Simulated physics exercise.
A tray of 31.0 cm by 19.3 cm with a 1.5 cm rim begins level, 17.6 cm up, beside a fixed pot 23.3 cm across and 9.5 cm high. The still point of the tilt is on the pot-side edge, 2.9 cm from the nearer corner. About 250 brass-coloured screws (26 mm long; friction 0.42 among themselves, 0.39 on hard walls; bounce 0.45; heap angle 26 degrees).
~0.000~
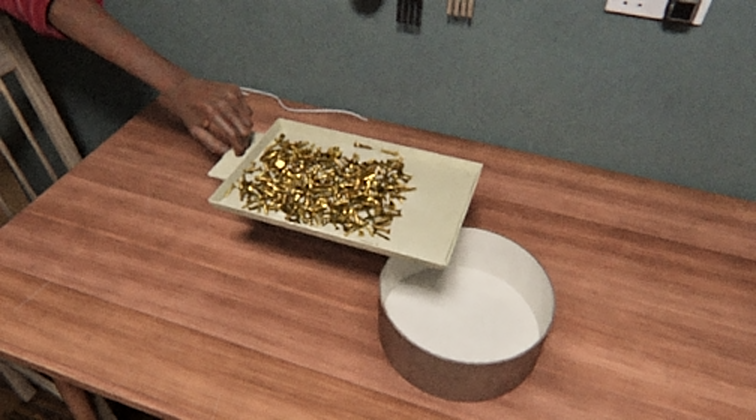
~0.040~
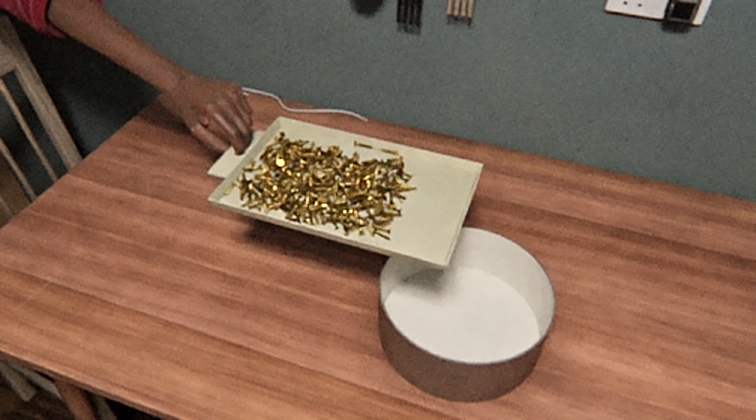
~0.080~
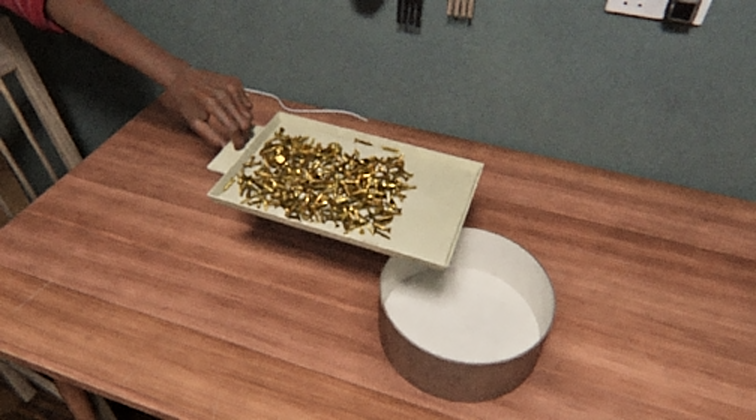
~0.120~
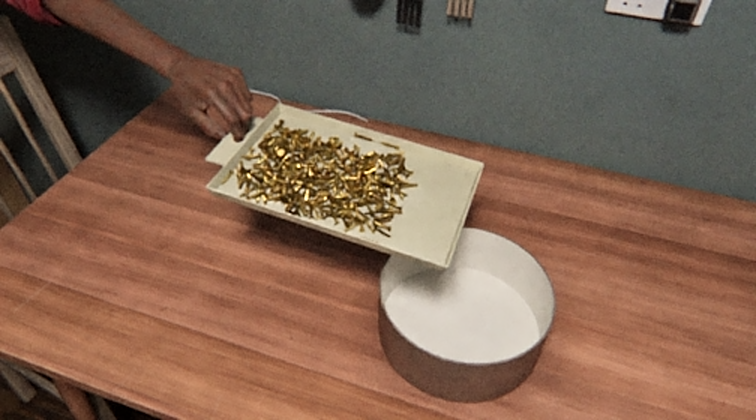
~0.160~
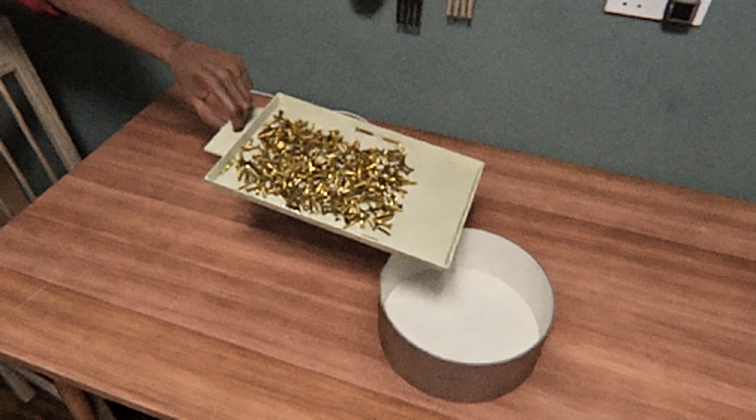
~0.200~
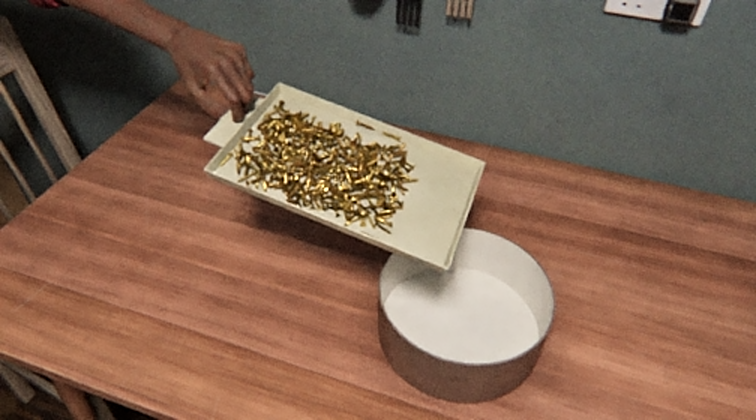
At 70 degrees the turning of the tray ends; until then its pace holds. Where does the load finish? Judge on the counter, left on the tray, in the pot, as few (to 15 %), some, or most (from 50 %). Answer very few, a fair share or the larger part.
On the counter: Very few; left on the tray: Very few; in the pot: The larger part.
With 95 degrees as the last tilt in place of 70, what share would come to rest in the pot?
In that case some 95 per cent.
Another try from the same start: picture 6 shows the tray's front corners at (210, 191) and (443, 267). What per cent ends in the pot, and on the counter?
Pot 50, counter 45.
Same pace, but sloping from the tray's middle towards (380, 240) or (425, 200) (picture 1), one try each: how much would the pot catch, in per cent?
Some 85 and 65 per cent.
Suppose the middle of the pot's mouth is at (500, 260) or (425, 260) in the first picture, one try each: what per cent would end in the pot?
Some 60 and 25 per cent.
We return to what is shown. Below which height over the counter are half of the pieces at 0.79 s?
About 20 cm.
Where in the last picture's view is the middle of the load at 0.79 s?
Around (465, 229).
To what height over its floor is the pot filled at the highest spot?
Some 3.0 cm.
After 0.56 s, tilt 40 degrees; the tray holds 100 %, the pot 0 %.
After 0.79 s, tilt 59 degrees; the tray holds 85 %, the pot 0 %.
After 1.14 s, tilt 70 degrees; the tray holds 10 %, the pot 85 %.
At rest (1.9 s), counter 0 %, tray 5 %, pot 90 %.
